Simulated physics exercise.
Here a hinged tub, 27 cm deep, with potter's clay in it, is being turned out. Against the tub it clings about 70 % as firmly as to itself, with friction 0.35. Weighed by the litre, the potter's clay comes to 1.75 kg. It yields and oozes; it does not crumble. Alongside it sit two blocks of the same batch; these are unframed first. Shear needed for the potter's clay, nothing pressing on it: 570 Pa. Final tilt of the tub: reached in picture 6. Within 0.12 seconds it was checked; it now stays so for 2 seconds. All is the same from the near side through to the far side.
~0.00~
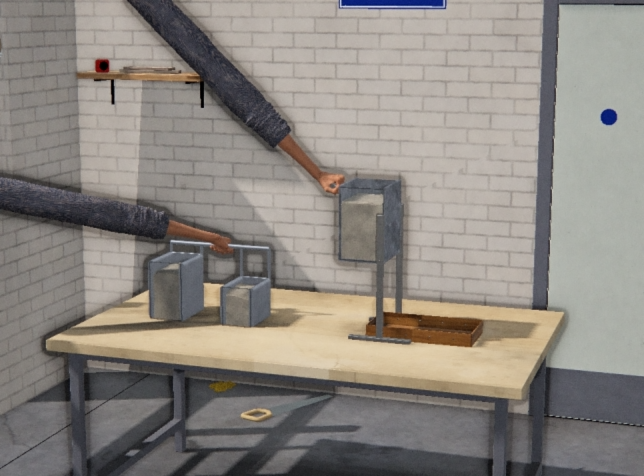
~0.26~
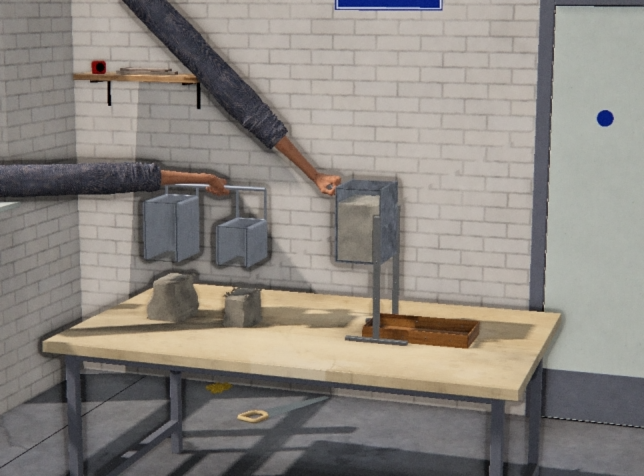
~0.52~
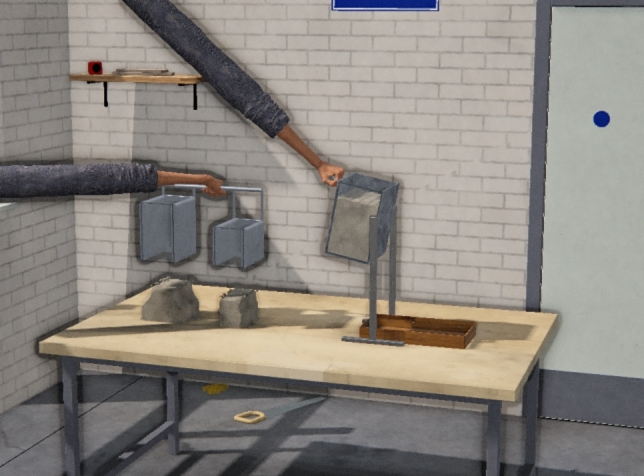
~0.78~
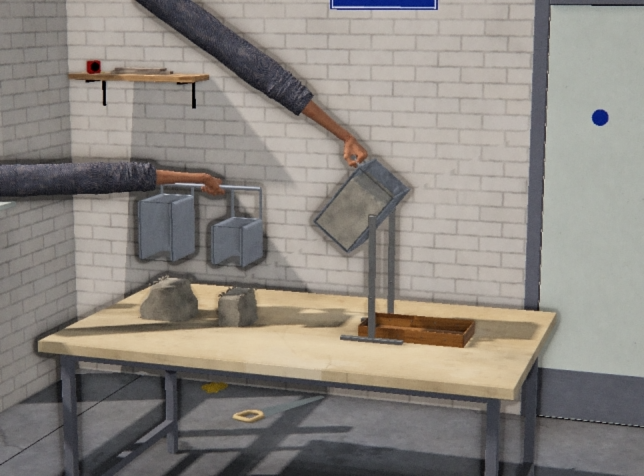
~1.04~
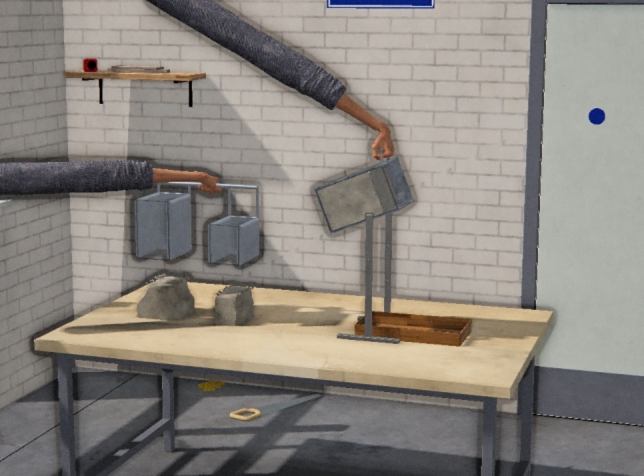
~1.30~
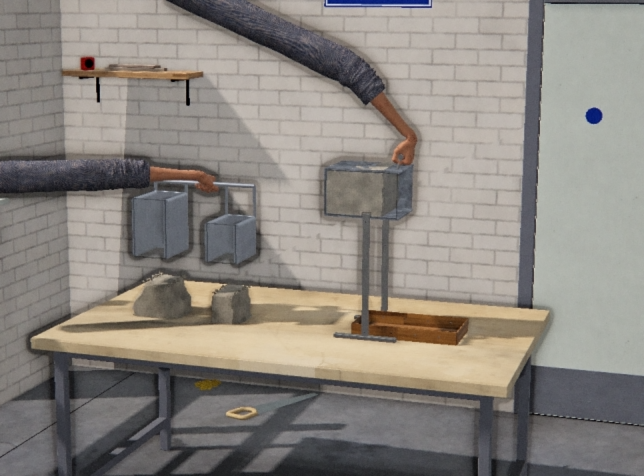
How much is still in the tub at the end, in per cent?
Around 100 percent.
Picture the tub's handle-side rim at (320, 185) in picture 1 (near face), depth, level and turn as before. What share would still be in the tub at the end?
Roughly 65 %.
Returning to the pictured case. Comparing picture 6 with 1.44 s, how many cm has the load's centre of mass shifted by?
About 0 cm.
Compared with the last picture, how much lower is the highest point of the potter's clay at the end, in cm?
About 0 cm.
After 1.44 s, the tub is at 90 degrees and holds 100 %.
After 1.61 s, the tub is at 90 degrees and holds 100 %.
After 1.78 s, the tub is at 90 degrees and holds 100 %.
After 1.95 s, the tub is at 90 degrees and holds 100 %.
After 3.30 s, the tub is at 90 degrees and holds 100 %.
